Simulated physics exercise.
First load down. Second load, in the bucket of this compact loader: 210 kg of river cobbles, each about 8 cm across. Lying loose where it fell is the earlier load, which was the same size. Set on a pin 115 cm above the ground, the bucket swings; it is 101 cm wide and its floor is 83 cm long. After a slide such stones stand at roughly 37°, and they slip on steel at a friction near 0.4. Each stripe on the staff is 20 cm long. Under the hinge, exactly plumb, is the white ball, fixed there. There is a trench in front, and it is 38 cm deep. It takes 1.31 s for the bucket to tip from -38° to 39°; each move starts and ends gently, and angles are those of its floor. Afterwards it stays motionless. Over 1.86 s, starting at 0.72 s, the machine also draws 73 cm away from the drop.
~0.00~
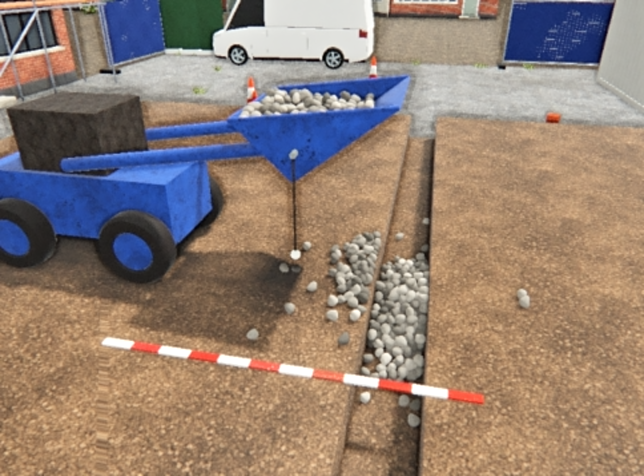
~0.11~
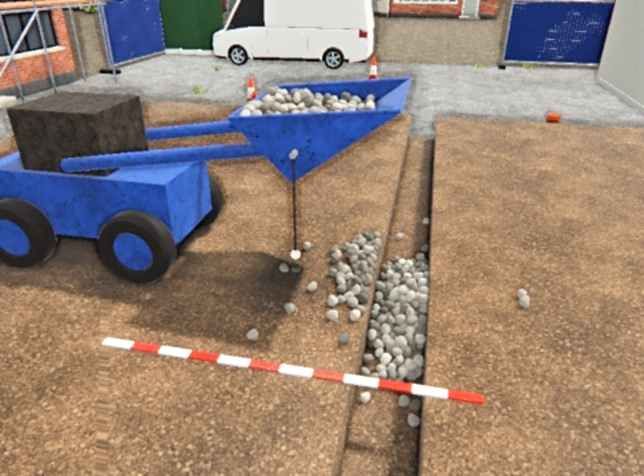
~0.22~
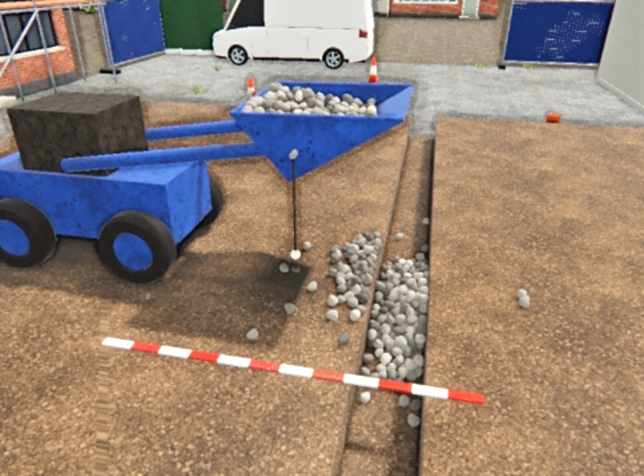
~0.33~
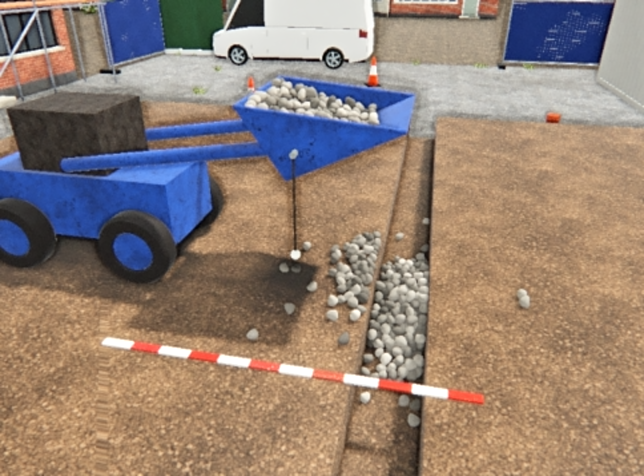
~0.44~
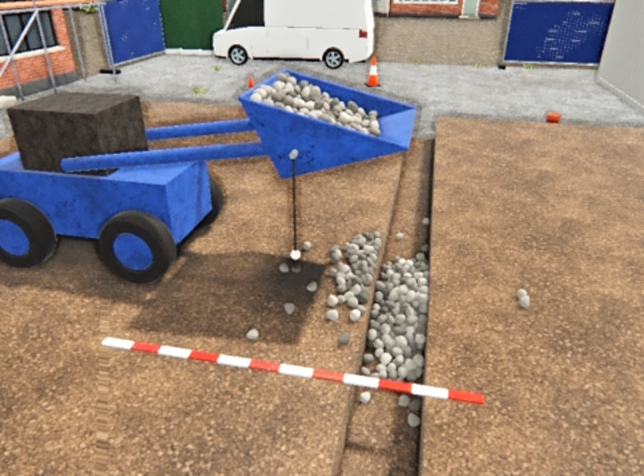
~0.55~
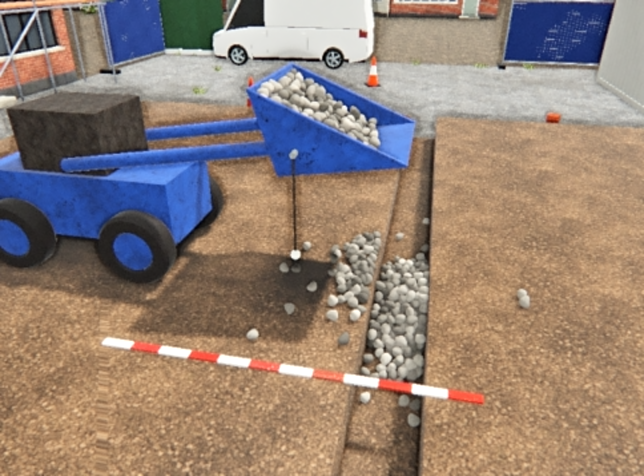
A blue loader gradually tilts its raised bucket of stones downward on the right-hand side.
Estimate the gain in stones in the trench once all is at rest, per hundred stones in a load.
79 per hundred.
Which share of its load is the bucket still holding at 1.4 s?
That works out to about 35 %.
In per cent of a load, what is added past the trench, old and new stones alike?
Roughly 0 per cent of a load.
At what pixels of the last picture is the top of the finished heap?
Close to (360, 261).
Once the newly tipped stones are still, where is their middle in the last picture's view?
In the last view, somewhere near (392, 287).
After 1.0 s the floor is at 27°; in per cent of one load, 100 in the bucket, 18 short of the trench, 81 in the trench, 1 past the trench; the foremost stones are at (446, 304).
After 1.4 s the floor is at 39°; in per cent of one load, 36 in the bucket, 50 short of the trench, 112 in the trench, 1 past the trench; the foremost stones are at (446, 304).
After 3.0 s the floor is at 39°; in per cent of one load, 0 in the bucket, 37 short of the trench, 160 in the trench, 2 past the trench; the foremost stones are at (474, 281).
After 5.5 s the floor is at 39°; in per cent of one load, 0 in the bucket, 37 short of the trench, 160 in the trench, 2 past the trench; the foremost stones are at (474, 281). Net gain in the trench, 79.
